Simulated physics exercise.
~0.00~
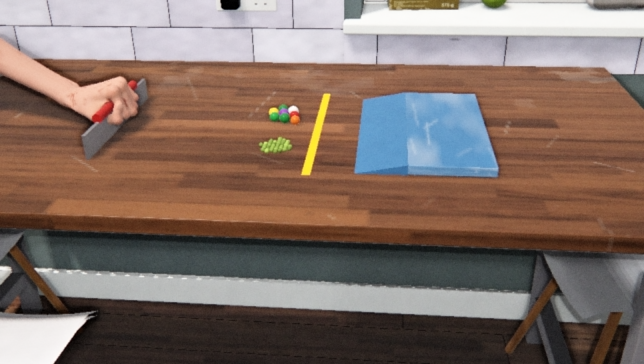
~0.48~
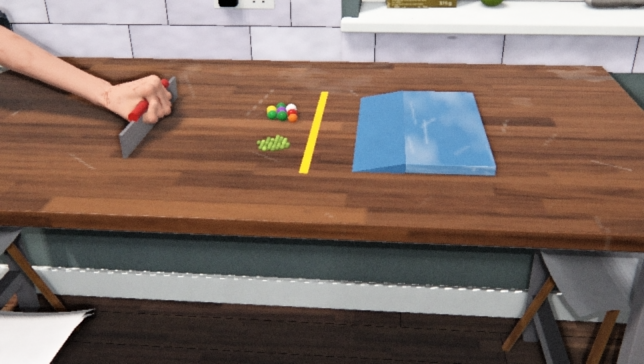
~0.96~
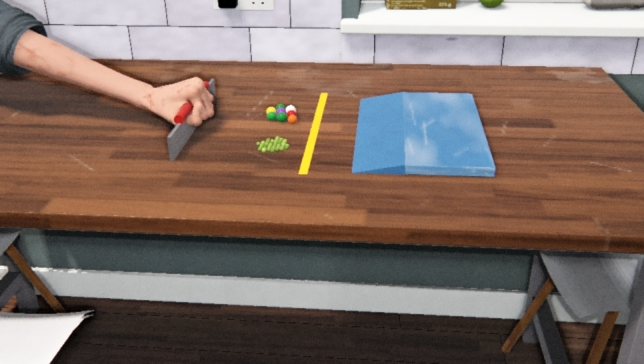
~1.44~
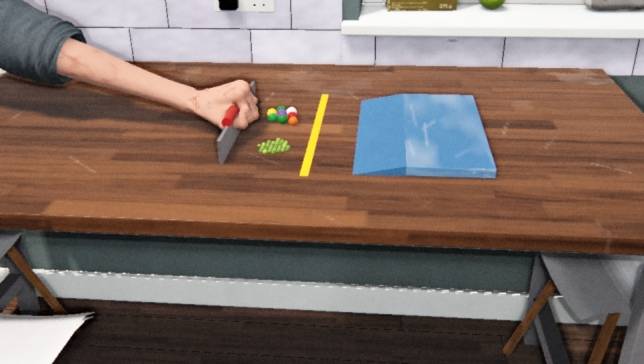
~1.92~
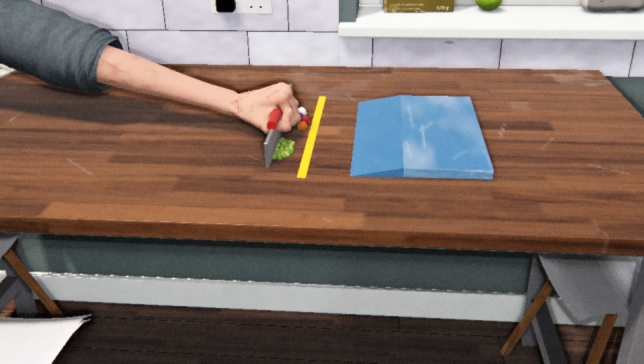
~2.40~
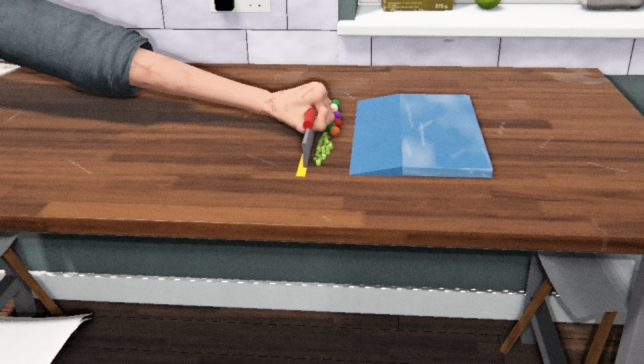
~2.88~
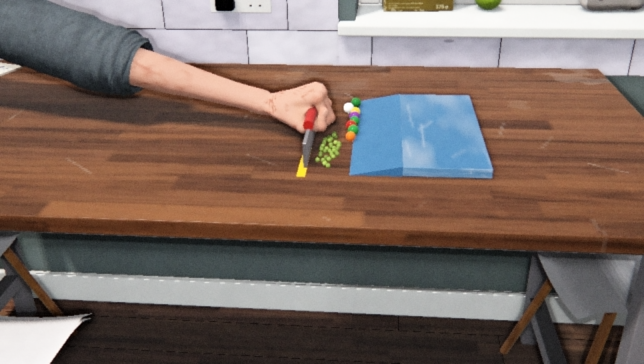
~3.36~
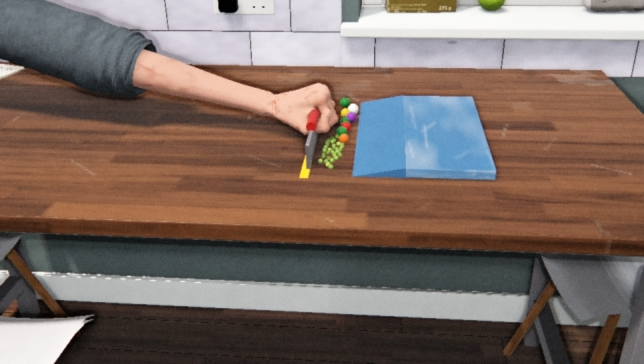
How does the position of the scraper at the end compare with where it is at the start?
At the start the scraper is near the left end of the table, well away from the small items. By the end it is further right, standing at the yellow tape.
A hand slides a scraper right, pushing colourful balls and green bits near a blue ramp.
